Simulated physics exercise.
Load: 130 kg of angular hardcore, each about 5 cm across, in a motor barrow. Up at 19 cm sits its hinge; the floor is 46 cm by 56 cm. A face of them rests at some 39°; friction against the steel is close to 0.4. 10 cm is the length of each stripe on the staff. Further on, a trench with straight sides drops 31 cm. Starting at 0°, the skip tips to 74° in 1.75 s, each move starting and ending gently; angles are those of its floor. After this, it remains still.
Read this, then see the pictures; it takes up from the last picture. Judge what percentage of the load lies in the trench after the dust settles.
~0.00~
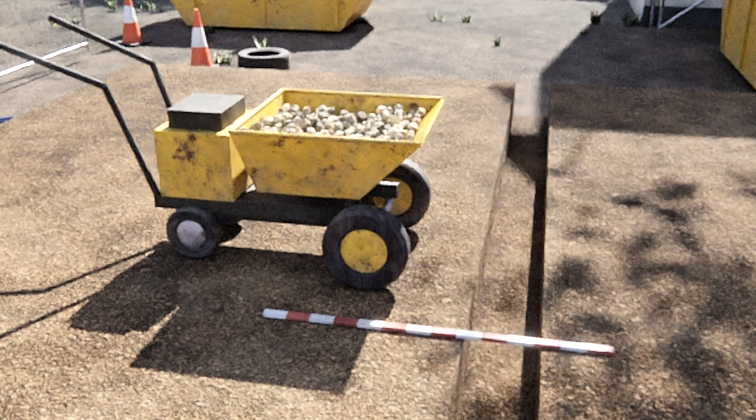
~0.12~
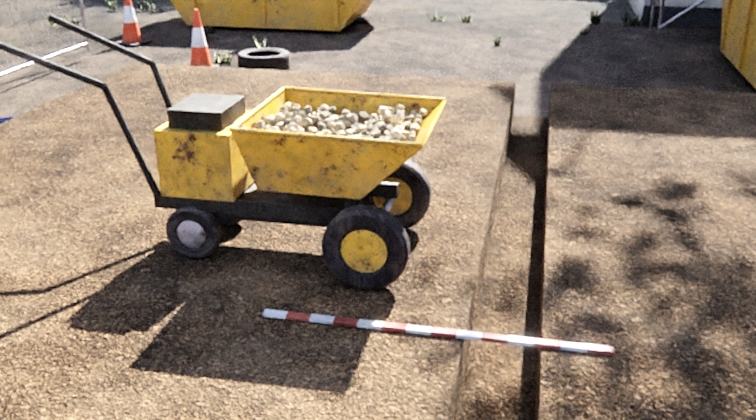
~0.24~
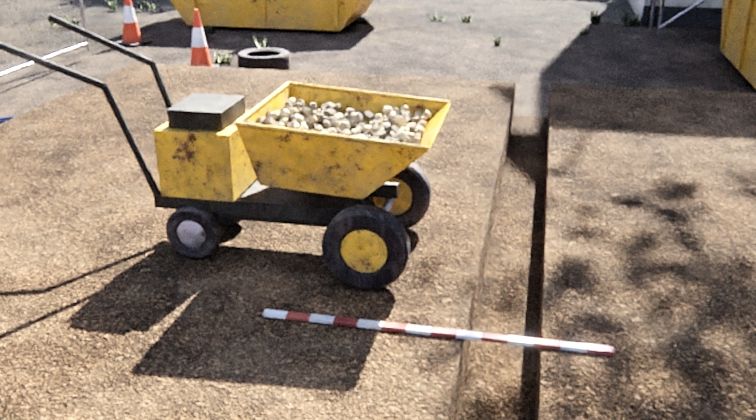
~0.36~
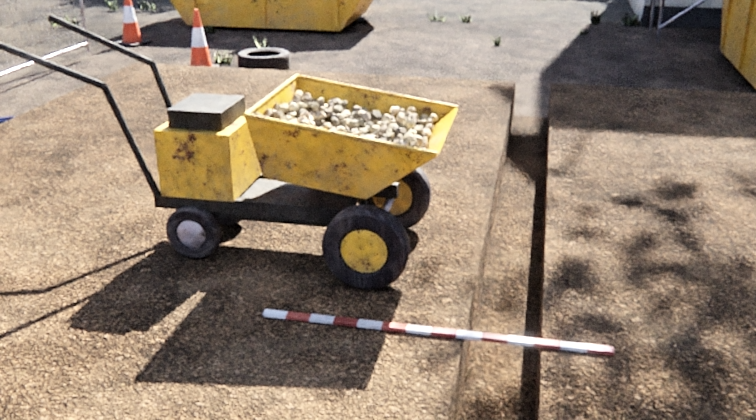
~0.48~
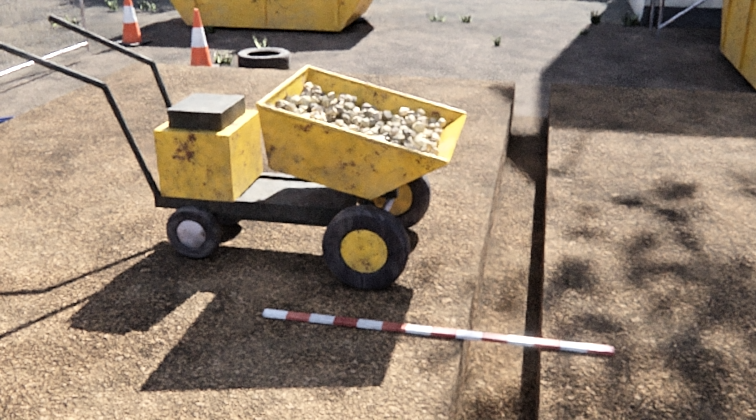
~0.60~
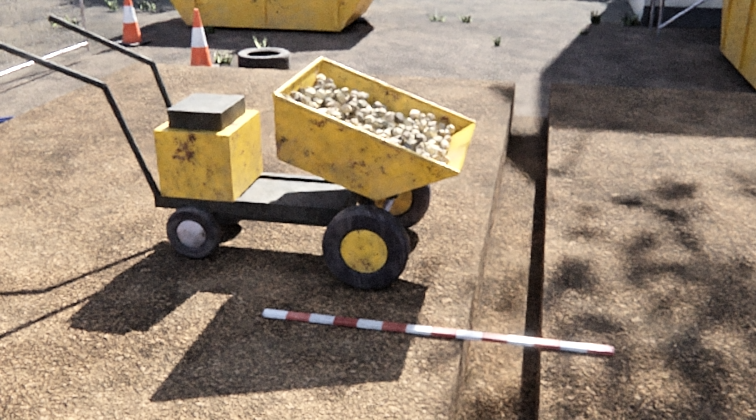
About 89 %.
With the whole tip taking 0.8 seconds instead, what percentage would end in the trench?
It would come to roughly 80 per cent.
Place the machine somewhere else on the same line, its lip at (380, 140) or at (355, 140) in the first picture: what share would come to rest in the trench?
I'd expect close to 90 per cent at the first and 45 per cent at the second.
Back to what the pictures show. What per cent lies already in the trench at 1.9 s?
By that point it's something like 45 in a hundred.
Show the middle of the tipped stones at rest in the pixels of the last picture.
Roughly (516, 304), I'd say.
After 1.3 s the floor is at 62°; 100 % in the skip; the foremost stones are at (503, 226).
After 1.9 s the floor is at 74°; 48 % in the skip, 46 % in the trench, 6 % past the trench; the foremost stones are at (590, 272).
After 2.2 s the floor is at 74°; 15 % in the skip, 74 % in the trench, 11 % past the trench; the foremost stones are at (640, 293).
After 4.2 s the floor is at 74°; 0 % in the skip, 89 % in the trench, 11 % past the trench; the foremost stones are at (645, 294).
